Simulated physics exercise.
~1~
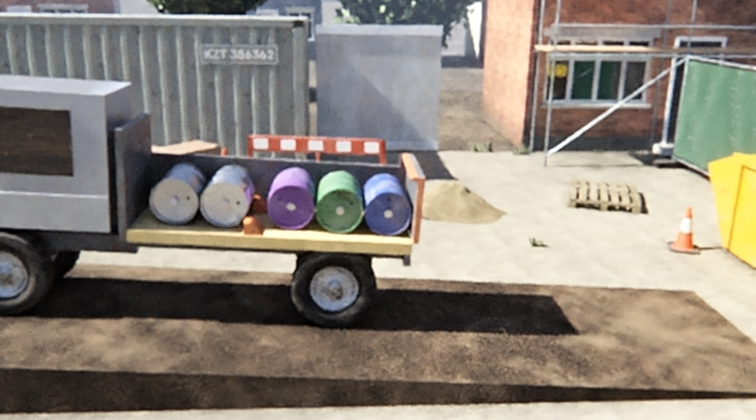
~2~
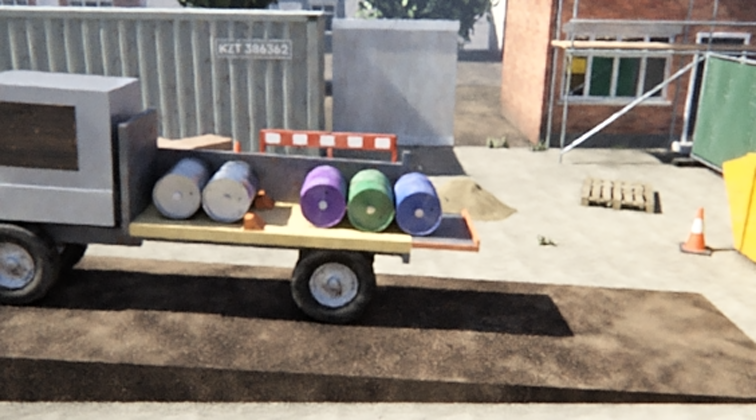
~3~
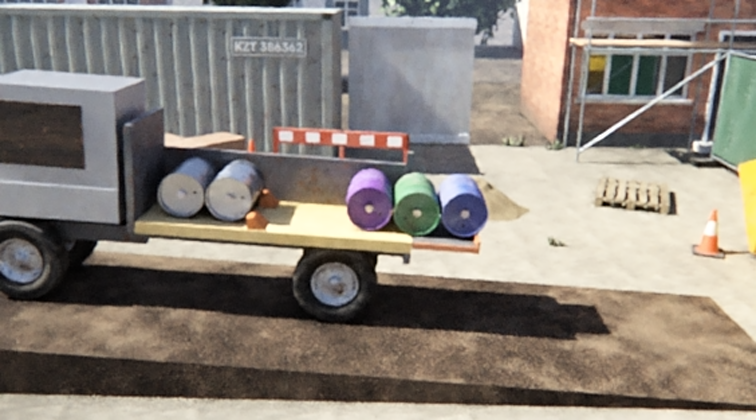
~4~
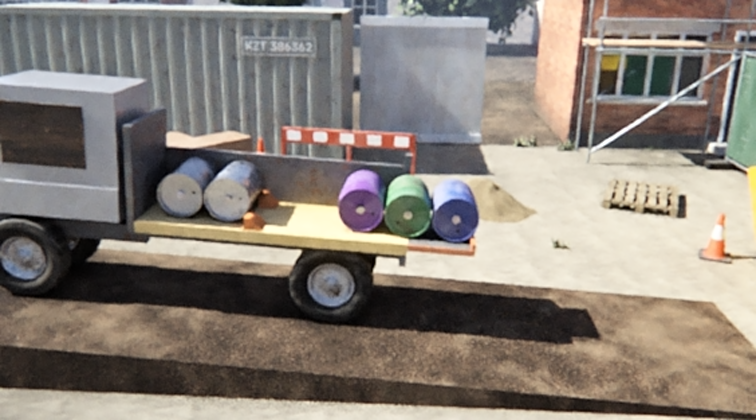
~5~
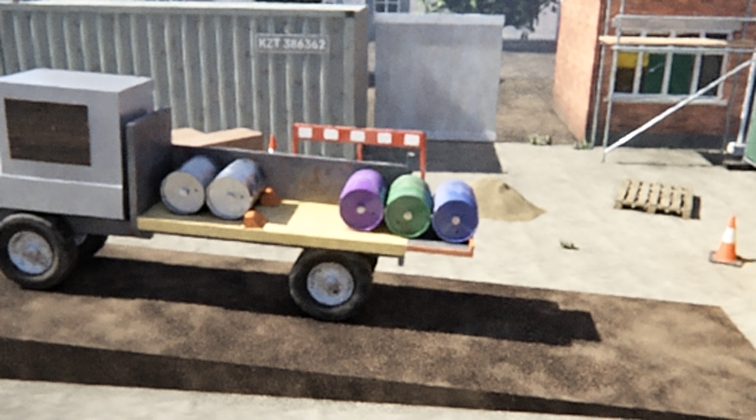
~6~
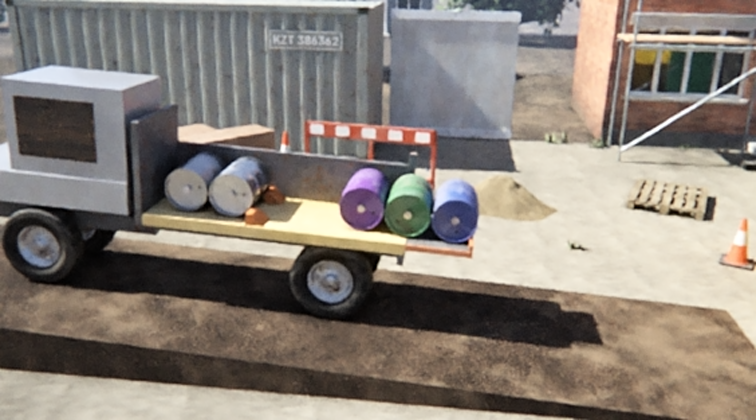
A flatbed truck with a grey cab stands side-on on a brown earth slope in a sunny building yard, seen from slightly above, carrying two pale grey barrels, then a purple, a green and a blue one. Behind it are a shipping container, a striped barrier and a scaffolded brick building. The tailgate at the right drops flat, and the three coloured barrels roll right together, while the grey pair stays behind a small orange block. The blue one reaches the lowered gate's outer end, and the three roll back slightly left. They settle side by side, with none falling off.
